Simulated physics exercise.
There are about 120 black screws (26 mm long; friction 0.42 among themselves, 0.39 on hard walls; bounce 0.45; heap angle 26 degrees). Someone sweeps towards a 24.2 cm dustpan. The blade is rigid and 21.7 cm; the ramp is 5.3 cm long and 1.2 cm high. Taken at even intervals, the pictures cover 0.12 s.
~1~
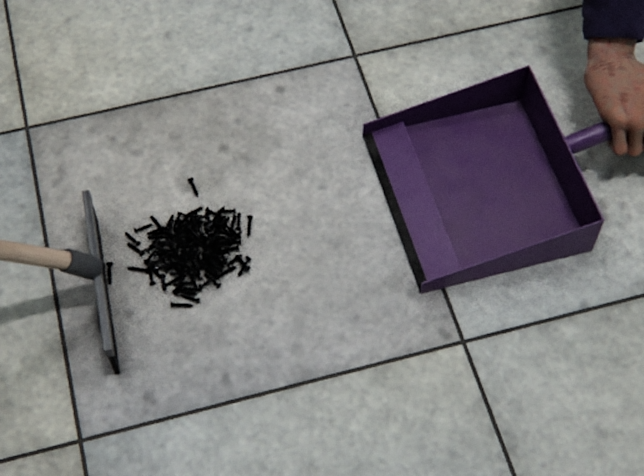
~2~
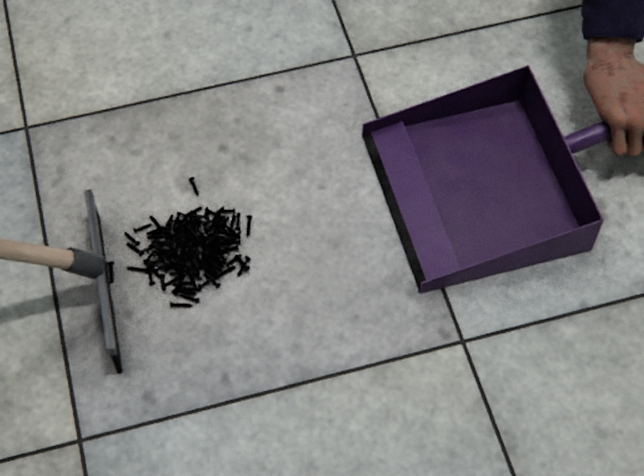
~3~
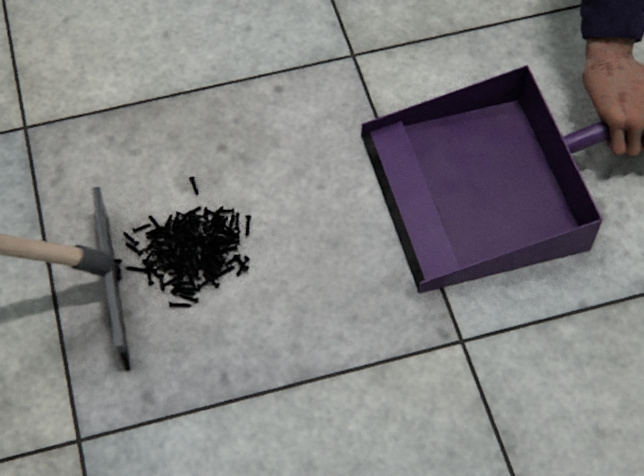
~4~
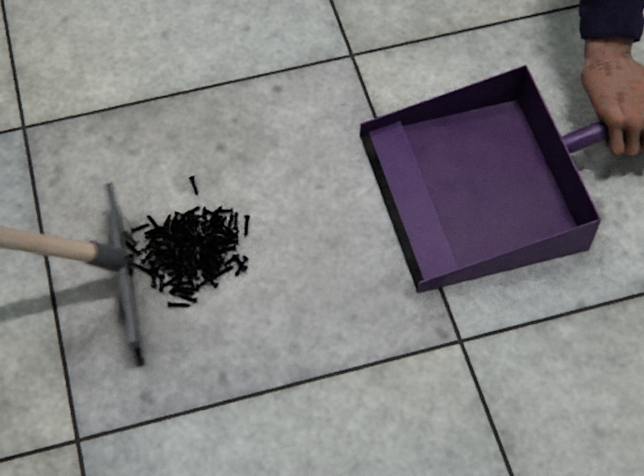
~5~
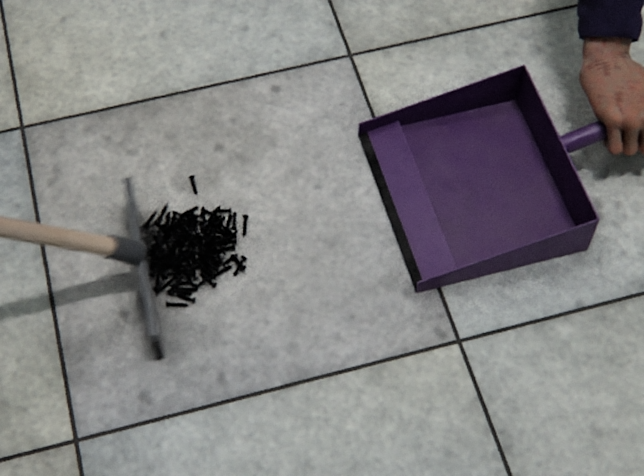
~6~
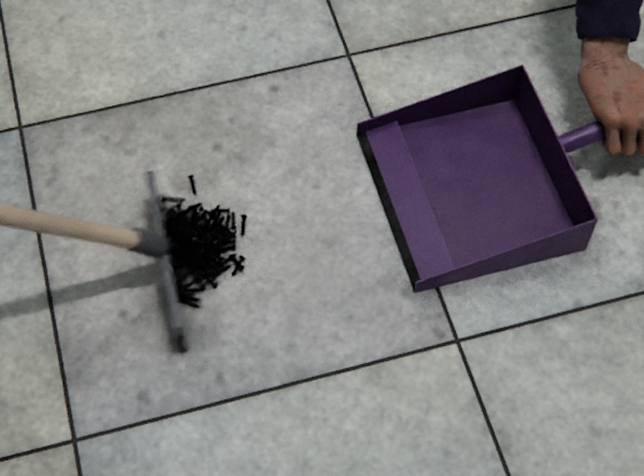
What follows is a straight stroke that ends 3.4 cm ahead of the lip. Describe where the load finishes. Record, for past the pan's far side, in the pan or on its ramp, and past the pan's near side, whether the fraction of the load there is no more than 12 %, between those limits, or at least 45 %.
Far side: No more than 12 %; pan: At least 45 %; near side: No more than 12 %.
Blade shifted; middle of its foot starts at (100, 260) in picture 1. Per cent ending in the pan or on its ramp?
60 per cent, roughly.
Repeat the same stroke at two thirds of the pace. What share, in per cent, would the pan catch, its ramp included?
Some 30 %.
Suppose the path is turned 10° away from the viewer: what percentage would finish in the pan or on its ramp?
Then about 55 per cent.
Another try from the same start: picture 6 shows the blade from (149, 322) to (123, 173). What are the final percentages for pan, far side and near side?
Pan 25; far 20; near 0.
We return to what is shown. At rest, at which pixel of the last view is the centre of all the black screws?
Est. centre at rest: (399, 197) px.
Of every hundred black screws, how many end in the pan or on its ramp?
Share at rest: Approx. 60 per cent.
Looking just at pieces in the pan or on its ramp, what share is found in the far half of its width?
Around 60 percent.
Then, 0.11 s after the last picture, middle of the blade 14 cm from the lip; 0 % over the lip, far side 0 %, near side 0 %.
Then, 0.18 s after the last picture, middle of the blade 6 cm from the lip; 0 % over the lip, far side 5 %, near side 0 %.
Then, 0.39 s after the last picture, middle of the blade 4 cm from the lip; 65 % over the lip, far side 5 %, near side 0 %.
In the end, far side 5 %, pan 60 %, near side 0 %, in front of the lip or behind the blade 30 %.
